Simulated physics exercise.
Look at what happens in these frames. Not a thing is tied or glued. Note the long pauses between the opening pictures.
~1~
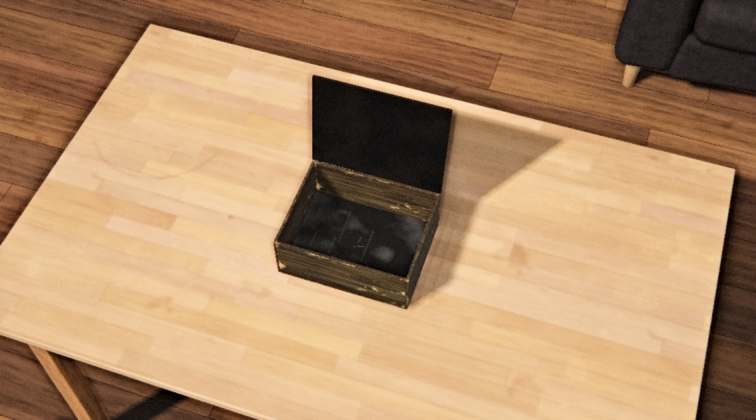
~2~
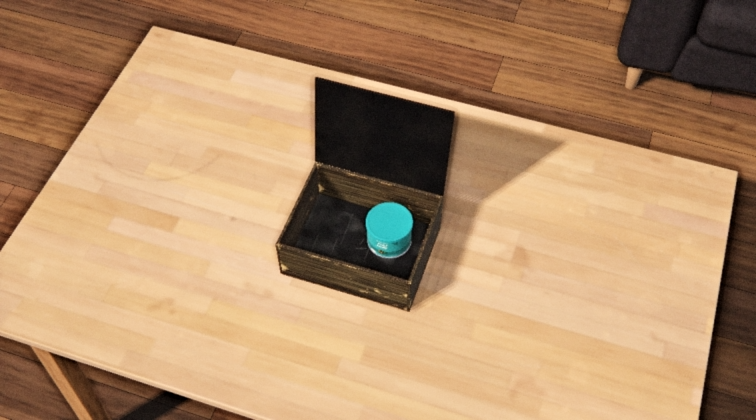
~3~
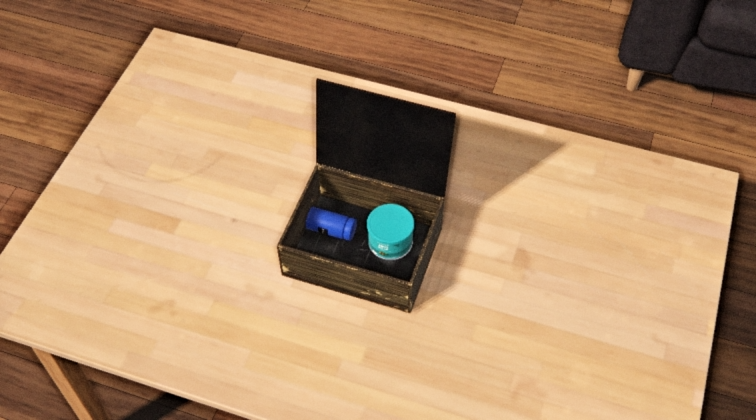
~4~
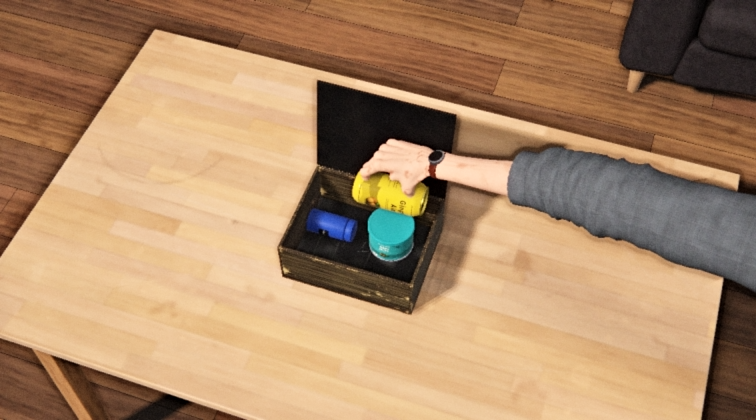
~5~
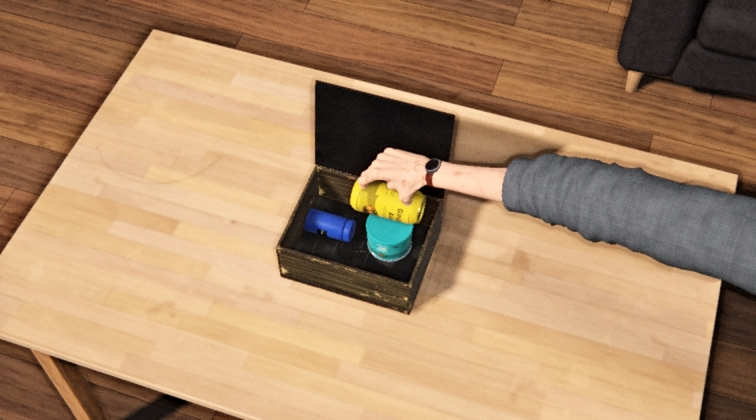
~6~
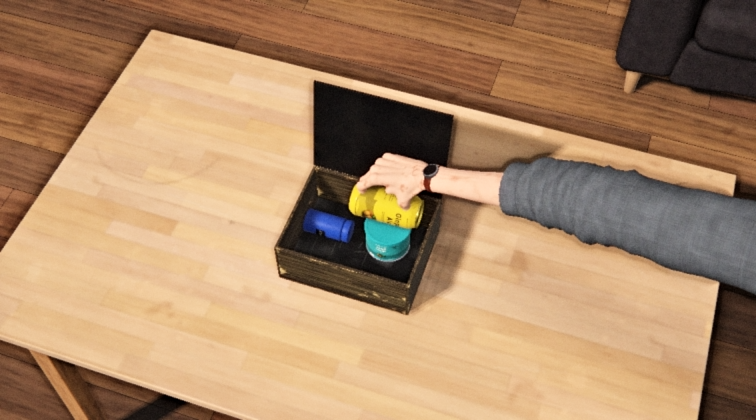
On a wooden table, an open box holding a turquoise tub, then a blue cylinder, a hand slightly lowering a yellow can.
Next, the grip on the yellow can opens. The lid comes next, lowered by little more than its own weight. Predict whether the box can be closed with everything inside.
The box cannot be closed.
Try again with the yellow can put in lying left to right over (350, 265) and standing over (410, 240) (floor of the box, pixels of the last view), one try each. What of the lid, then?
The first attempt leaves the lid fully closed, while the second leaves it partly open.
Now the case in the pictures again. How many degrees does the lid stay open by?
Some 45° above the rim.
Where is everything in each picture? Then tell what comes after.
In the first frame, the last thing is not in view yet.
In the second frame, the last thing is not in view yet; turquoise tub (389, 231).
In the third frame, the last thing is not in view yet; turquoise tub (391, 233).
The fourth frame shows still above its spot; yellow can (391, 193); turquoise tub (391, 234).
The fifth frame shows still above its spot; yellow can (388, 201); turquoise tub (390, 234).
The sixth frame shows in place under the hand; yellow can (386, 206); turquoise tub (388, 234).
Then, 1.10 s later than the last frame, lid starting down.
Then, 1.40 s later than the last frame, lid 72° above the rim.
Then, 1.80 s later than the last frame, lid 48° above the rim.
When it is over, lid 43° above the rim; all 3 as before. End places, in pixels of the last picture, yellow can near (386, 207).
